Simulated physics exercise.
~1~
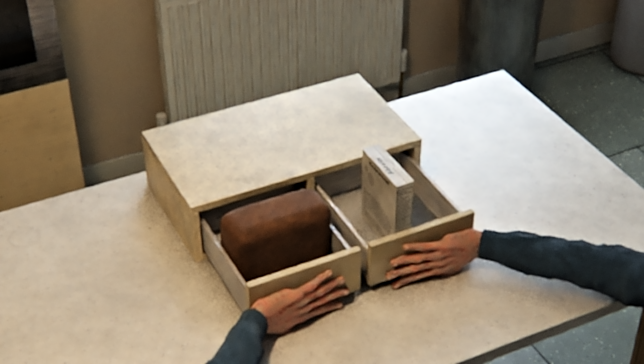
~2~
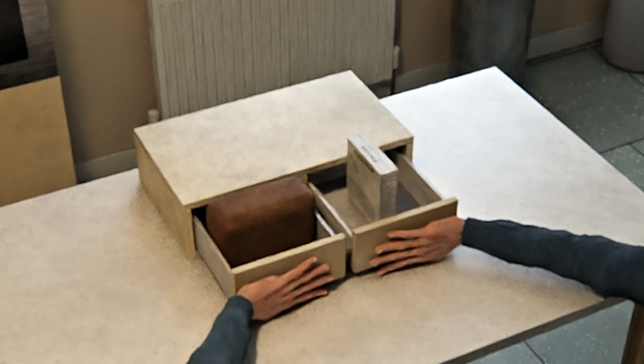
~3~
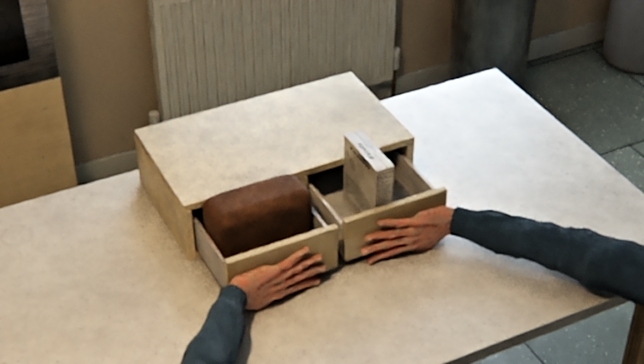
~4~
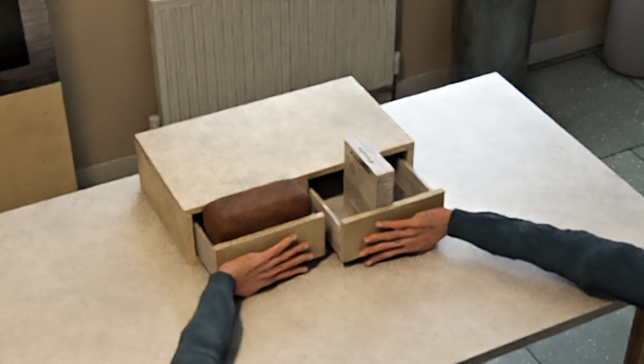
At first, two drawers stand open side by side in a pale wooden chest on a table, the left holding a brown loaf and the right an upright white packet. A hand rests against each drawer front, and the hands begin to push. Both drawers slide a short way in toward the chest, their contents still upright. The right drawer then stops, still ajar, with the packet sticking up above its front, while the left creeps in a little further. At the end both drawers remain partly open, the hands still on them.
